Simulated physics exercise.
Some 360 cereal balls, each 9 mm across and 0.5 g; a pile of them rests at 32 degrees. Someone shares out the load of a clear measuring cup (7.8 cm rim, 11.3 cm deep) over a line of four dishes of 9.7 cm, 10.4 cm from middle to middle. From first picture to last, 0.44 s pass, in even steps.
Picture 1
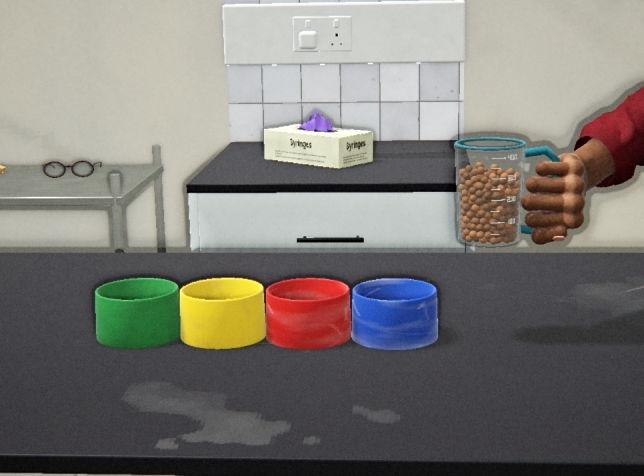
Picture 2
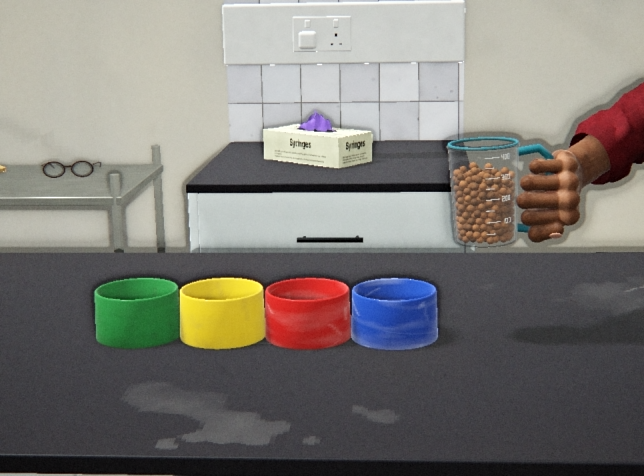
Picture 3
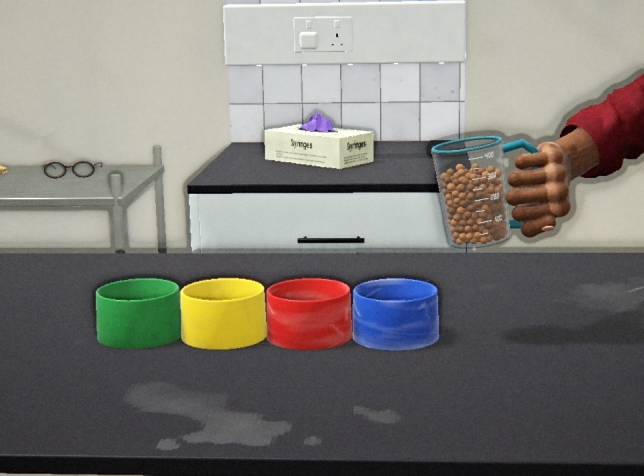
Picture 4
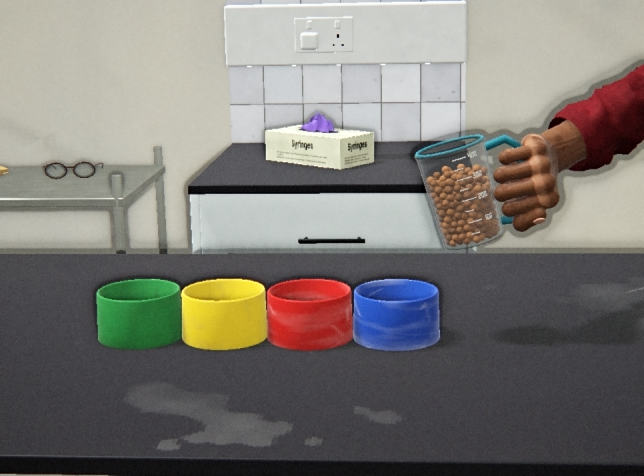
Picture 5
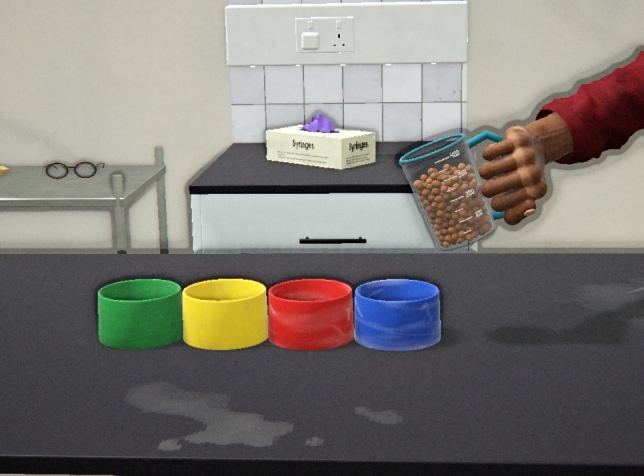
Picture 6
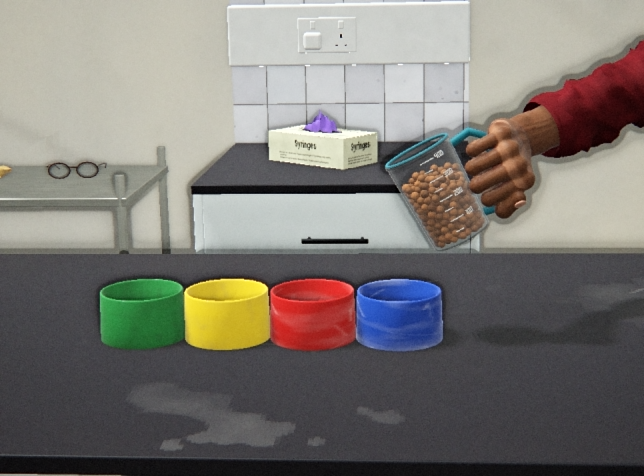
At the start, a hand at the right holds a clear measuring cup of small brown balls upright, beyond a row of green, yellow, red and blue dishes on a dark counter. The hand then moves the cup a short way left, steadily tilting it leftward, while the balls stay inside.
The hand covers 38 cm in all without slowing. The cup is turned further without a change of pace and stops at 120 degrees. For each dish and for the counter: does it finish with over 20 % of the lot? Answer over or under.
Red under, blue under, green over, yellow over, counter under.
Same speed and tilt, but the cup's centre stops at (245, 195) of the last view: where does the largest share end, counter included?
Most goes to: Yellow.
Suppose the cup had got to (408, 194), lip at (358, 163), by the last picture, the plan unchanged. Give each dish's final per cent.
Red 0; blue 0; green 70; yellow 0.
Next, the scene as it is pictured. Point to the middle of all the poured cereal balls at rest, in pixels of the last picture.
At about (164, 323).
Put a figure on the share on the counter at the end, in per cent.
Roughly 10 per cent.
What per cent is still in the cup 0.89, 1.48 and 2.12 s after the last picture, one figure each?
In turn: 100, 25, 0.
Then, 0.89 s after the last picture, tilt 92 degrees; cup holds 100 %.
Then, 1.48 s after the last picture, tilt 120 degrees; cup holds 25 %, green 20 %, yellow 40 %.
Then, 2.12 s after the last picture, tilt 120 degrees; cup holds 0 %, green 50 %, yellow 40 %.
In the end, red 0 %, blue 0 %, green 50 %, yellow 40 %, counter 10 %.
